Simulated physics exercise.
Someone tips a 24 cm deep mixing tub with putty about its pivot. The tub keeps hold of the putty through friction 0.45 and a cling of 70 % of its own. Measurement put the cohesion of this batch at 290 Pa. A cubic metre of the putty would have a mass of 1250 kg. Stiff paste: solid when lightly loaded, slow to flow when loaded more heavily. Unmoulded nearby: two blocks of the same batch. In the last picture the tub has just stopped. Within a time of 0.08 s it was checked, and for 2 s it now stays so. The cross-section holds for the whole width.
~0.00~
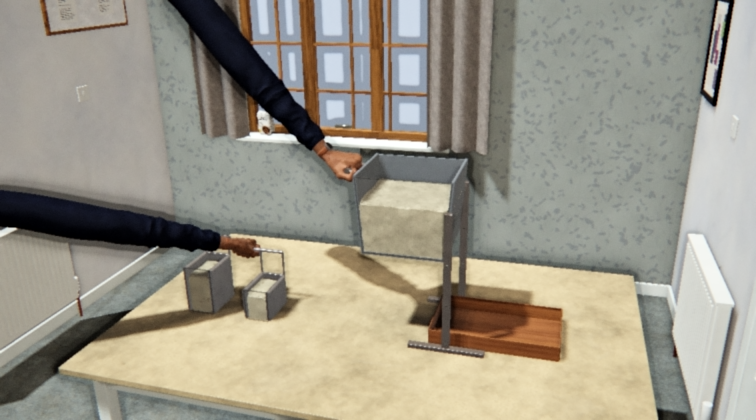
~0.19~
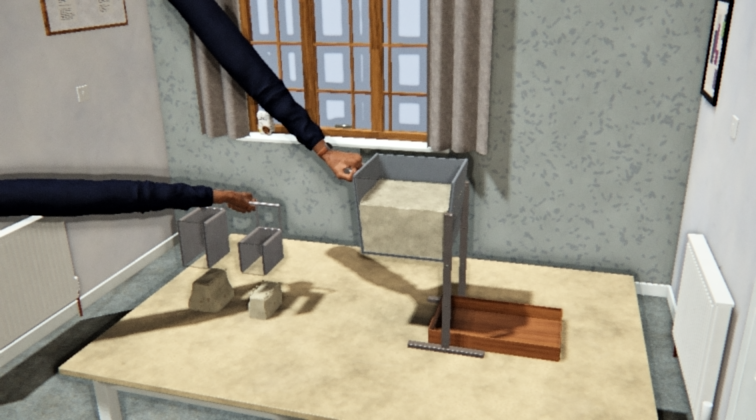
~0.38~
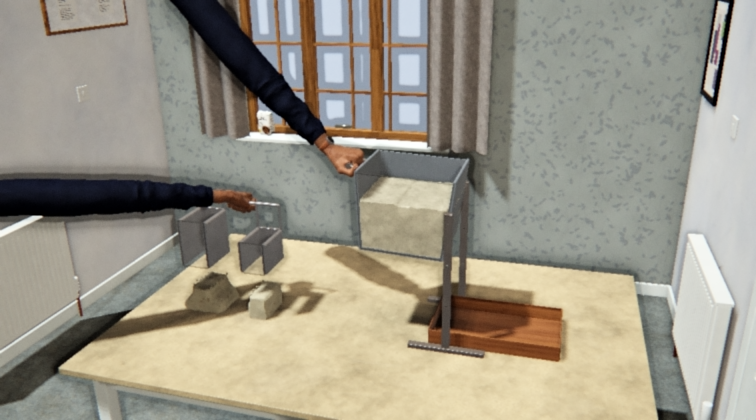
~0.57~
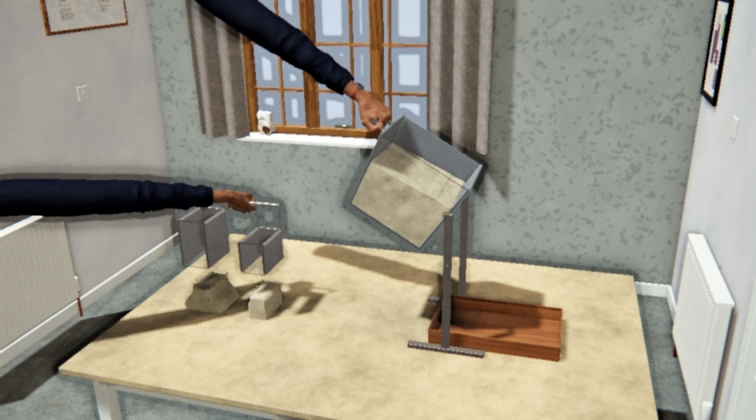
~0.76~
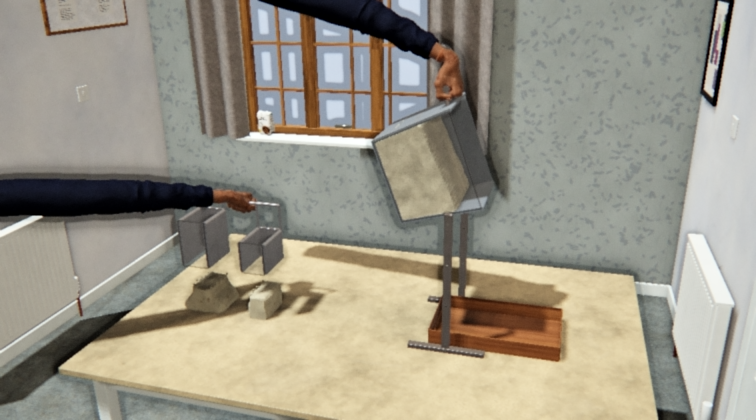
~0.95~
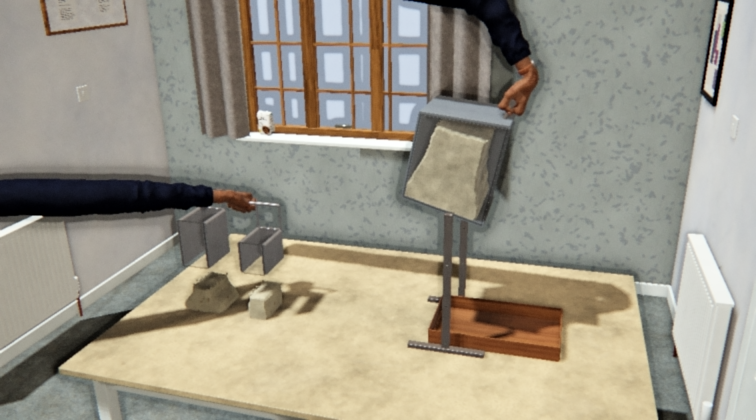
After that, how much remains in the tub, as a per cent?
0 %.
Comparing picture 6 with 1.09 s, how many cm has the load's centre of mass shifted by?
The distance comes to some 12 cm.
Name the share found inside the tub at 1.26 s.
Close to 30 in a hundred.
By 1.09 s, the tub is at 102 degrees and holds 61 %.
By 1.26 s, the tub is at 102 degrees and holds 29 %.
By 1.43 s, the tub is at 102 degrees and holds 22 %.
By 1.60 s, the tub is at 102 degrees and holds 19 %.
By 2.95 s, at the end, the tub is at 102 degrees and holds 0 %.
